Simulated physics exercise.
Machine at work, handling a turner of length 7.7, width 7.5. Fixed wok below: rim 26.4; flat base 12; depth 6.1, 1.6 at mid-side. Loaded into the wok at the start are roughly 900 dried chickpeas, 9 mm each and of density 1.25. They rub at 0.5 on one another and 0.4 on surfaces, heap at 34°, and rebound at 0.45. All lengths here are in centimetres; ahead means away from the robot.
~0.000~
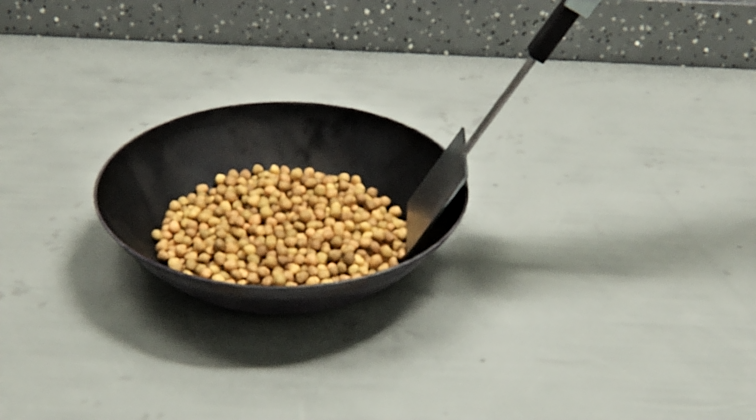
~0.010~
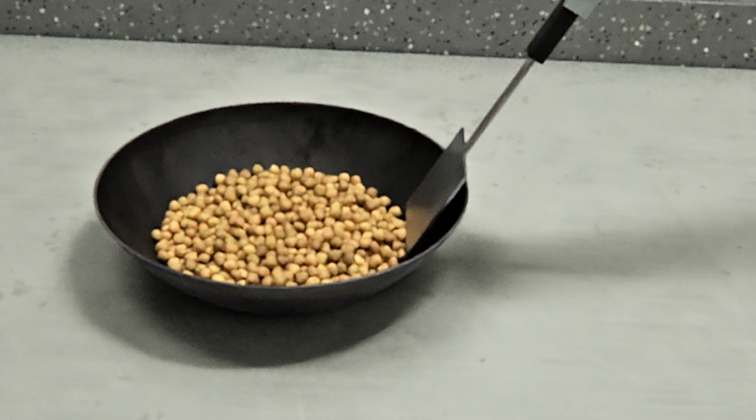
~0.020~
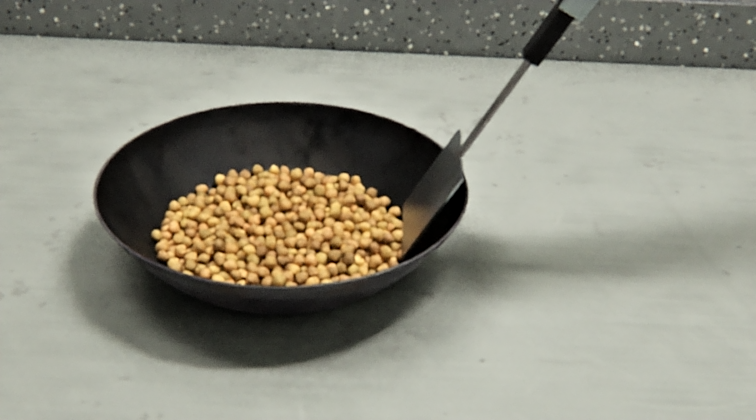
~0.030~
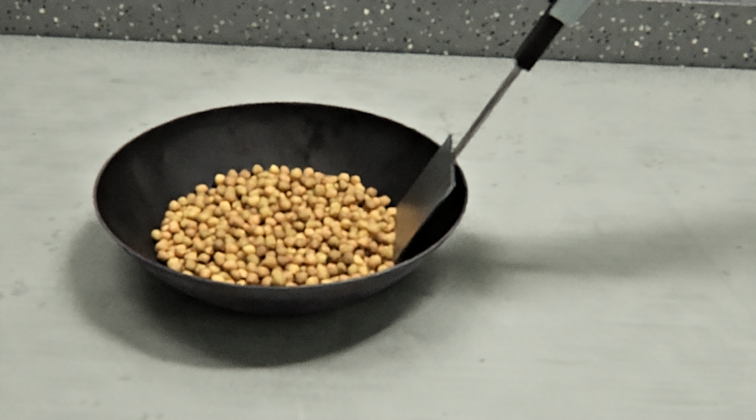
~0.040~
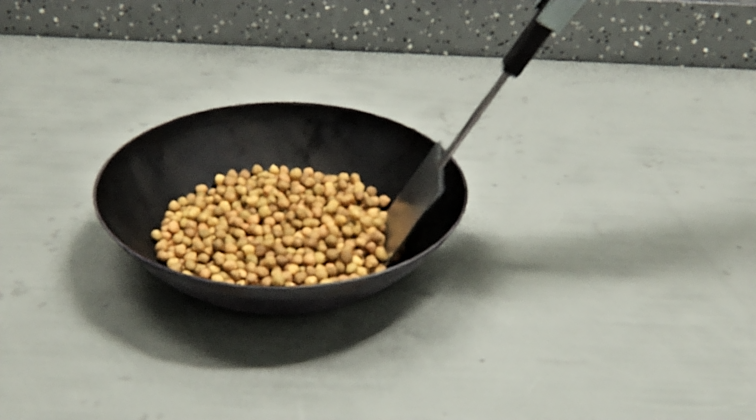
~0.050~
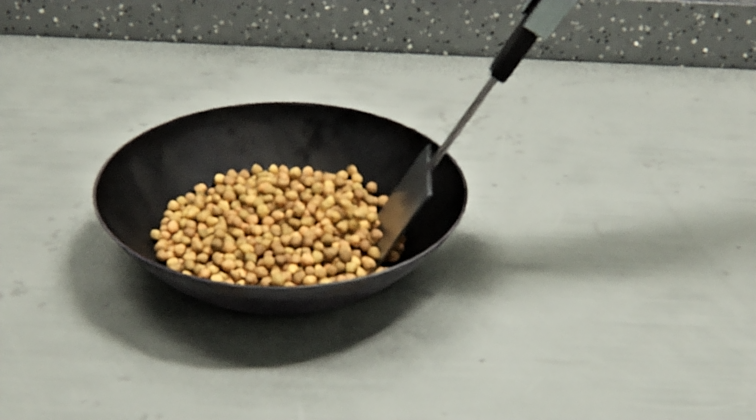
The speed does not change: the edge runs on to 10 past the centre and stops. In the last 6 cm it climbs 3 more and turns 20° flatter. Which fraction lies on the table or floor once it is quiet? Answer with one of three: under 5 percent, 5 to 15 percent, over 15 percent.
Over 15 percent.
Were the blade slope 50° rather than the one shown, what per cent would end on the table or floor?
Near 25 %.
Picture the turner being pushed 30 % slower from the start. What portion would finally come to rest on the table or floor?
Estimated share: Some 20 %.
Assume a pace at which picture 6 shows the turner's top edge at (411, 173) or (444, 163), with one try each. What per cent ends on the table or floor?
About 30 and 20 per cent.
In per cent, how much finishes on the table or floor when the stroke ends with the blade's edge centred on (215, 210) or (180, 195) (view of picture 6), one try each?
Close to 0 and close to 10 per cent, respectively.
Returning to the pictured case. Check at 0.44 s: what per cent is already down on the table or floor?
It works out to about 10 in a hundred.
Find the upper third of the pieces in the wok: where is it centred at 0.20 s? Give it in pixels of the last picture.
Around (185, 198).
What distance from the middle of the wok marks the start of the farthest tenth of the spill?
Around 45 centimetres from the centre.
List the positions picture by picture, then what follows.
Turner top edge at (465, 151), sloping 61°; upper third of the load around (280, 228), from x 155 to 405, top at y 170; 900 in the wok, in the first picture.
Turner top edge at (464, 151), sloping 61°; upper third of the load around (280, 228), from x 155 to 405, top at y 170, in the second picture.
Turner top edge at (461, 154), sloping 61°; upper third of the load around (280, 228), from x 155 to 405, top at y 170, in the third picture.
Turner top edge at (452, 158), sloping 61°; upper third of the load around (279, 229), from x 155 to 405, top at y 170, in the fourth picture.
Turner top edge at (441, 164), sloping 61°; upper third of the load around (283, 226), from x 155 to 400, top at y 170, in the fifth picture.
Turner top edge at (429, 169), sloping 61°; upper third of the load around (284, 225), from x 155 to 400, top at y 170; 900 in the wok, in the sixth picture.
After 0.13 s, sloping 61°, highest piece 6 above the table; 900 in the wok.
After 0.20 s, sloping 56°, highest piece 8 above the table; 900 in the wok.
After 0.44 s, sloping 41°, highest piece 13 above the table; 667 in the wok, 71 on the table or floor, 162 on the blade or in flight.
After 1.49 s, sloping 41°, highest piece 5 above the table; 667 in the wok, 233 on the table or floor.
At rest, 667 in the wok, 233 on the table or floor. That is 26 % on the table or floor.
